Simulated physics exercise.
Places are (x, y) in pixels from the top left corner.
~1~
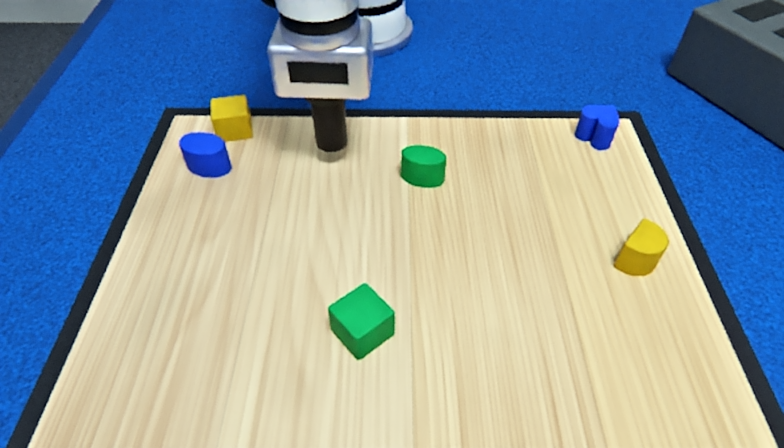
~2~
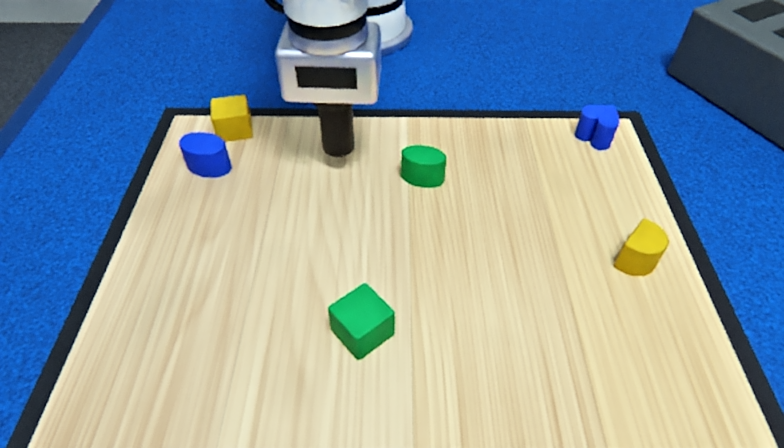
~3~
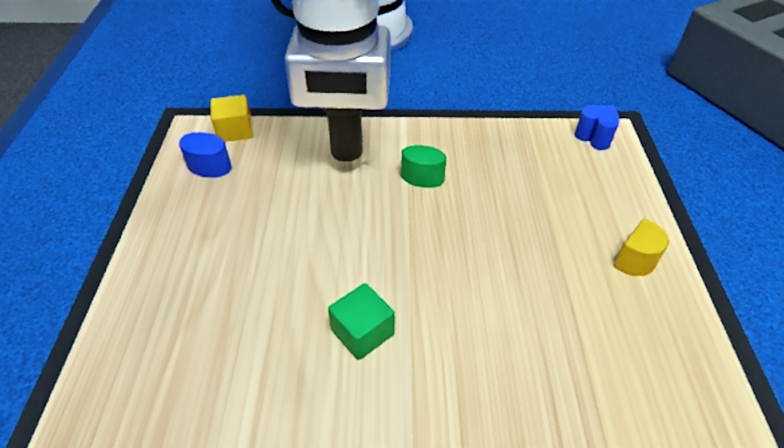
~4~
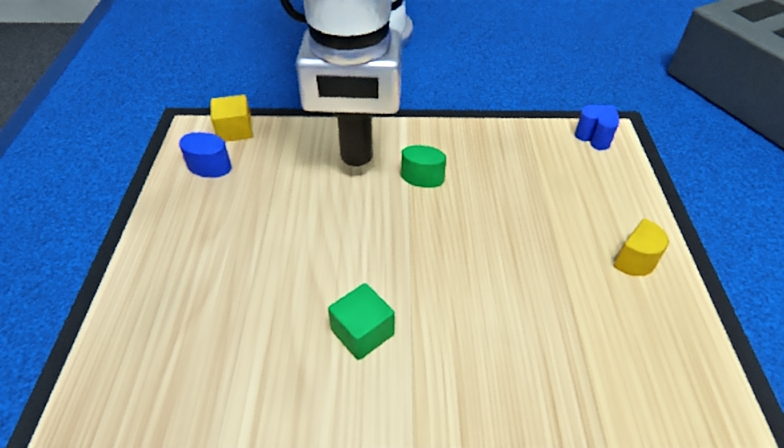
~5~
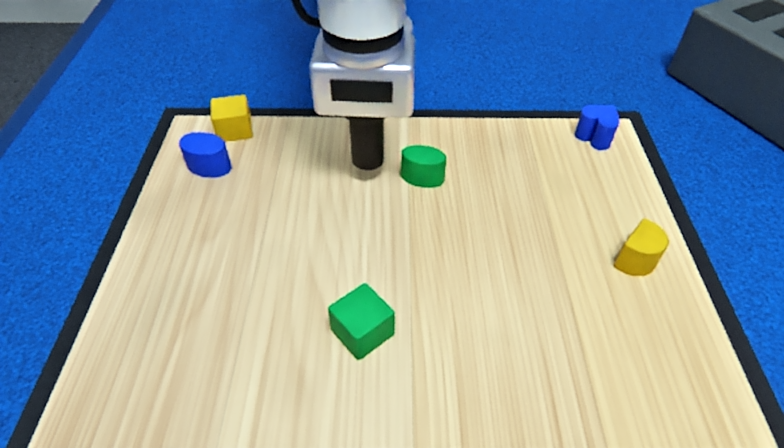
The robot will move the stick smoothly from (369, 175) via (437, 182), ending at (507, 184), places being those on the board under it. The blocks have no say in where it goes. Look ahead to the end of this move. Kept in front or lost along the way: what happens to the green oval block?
It holds its place in front.
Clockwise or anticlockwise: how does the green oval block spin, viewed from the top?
Answer: Anticlockwise.
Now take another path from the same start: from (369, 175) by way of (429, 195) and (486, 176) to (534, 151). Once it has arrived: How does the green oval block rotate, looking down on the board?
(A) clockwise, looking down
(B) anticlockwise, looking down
The answer is B.
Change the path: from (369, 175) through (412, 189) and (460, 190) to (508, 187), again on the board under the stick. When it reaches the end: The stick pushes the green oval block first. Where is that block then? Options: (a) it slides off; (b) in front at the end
a (it slides off)
What follows on the original path. One third of the way, stick at (415, 165); green oval block at (455, 156).
Two thirds of the way, stick at (462, 168); green oval block at (503, 157).
At the end, stick at (510, 169); green oval block at (551, 156), turned 20° anticlockwise.
